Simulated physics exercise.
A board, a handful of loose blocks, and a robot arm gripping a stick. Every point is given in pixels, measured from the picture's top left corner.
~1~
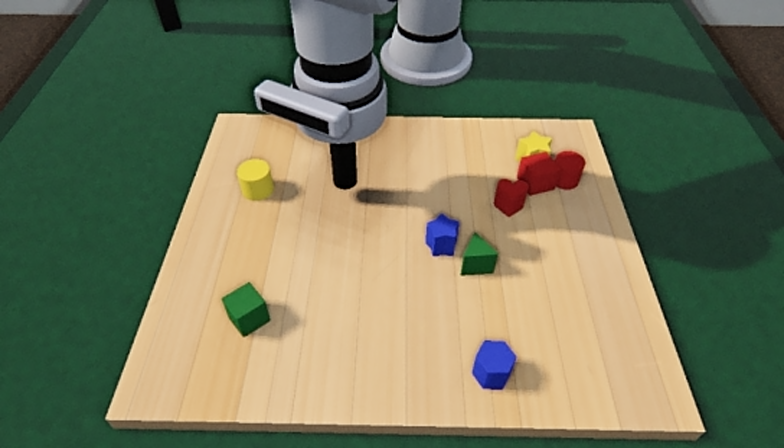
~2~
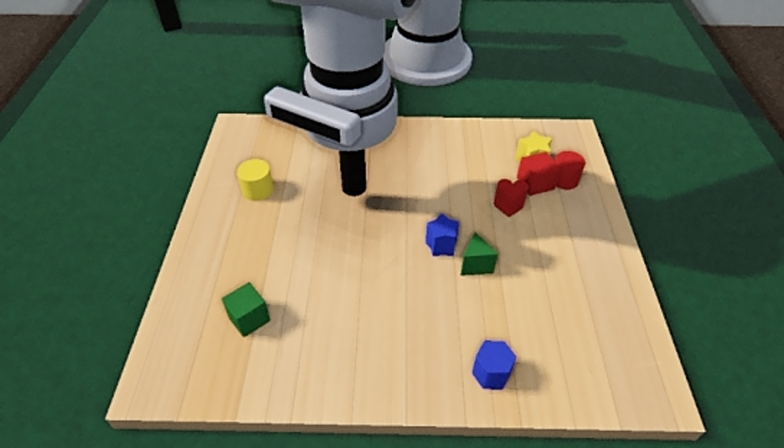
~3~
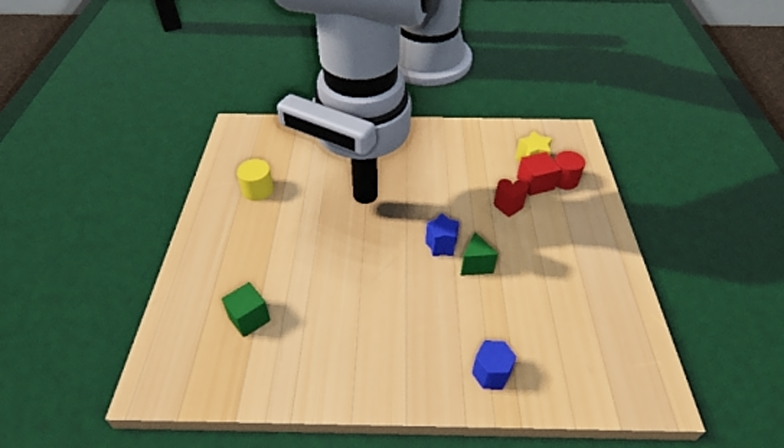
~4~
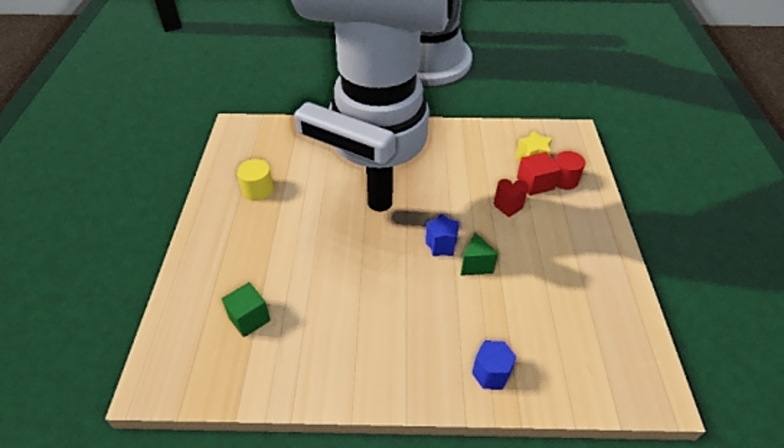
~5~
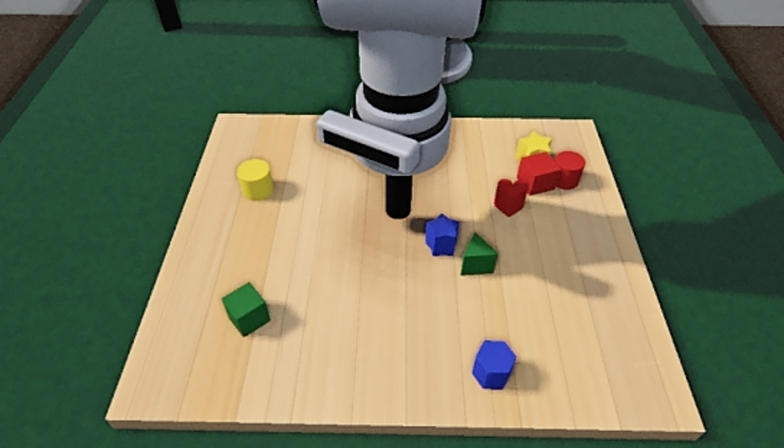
A robot arm moves its black stick rightward over a wooden board, while the colored blocks stay still.
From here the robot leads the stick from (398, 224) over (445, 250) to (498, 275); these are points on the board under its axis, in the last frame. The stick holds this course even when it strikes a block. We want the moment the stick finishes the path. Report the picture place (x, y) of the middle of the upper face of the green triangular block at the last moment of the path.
Around (547, 283).
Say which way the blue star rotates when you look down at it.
Rotation: Counter-clockwise.
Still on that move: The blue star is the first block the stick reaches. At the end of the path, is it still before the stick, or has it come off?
Ahead to the end.
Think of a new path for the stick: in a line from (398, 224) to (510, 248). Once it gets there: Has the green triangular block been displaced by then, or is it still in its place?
From what I can tell, it won't keep its place.
On the path given first. One third of the way, stick at (431, 229); blue star at (455, 232), turned 20° anticlockwise.
Two thirds of the way, stick at (465, 247); blue star at (493, 247), turned 30° anticlockwise; green triangular block at (511, 264), turned 30° clockwise.
At the end, stick at (502, 262); blue star at (531, 263), turned 30° anticlockwise; green triangular block at (547, 283), turned 30° clockwise.
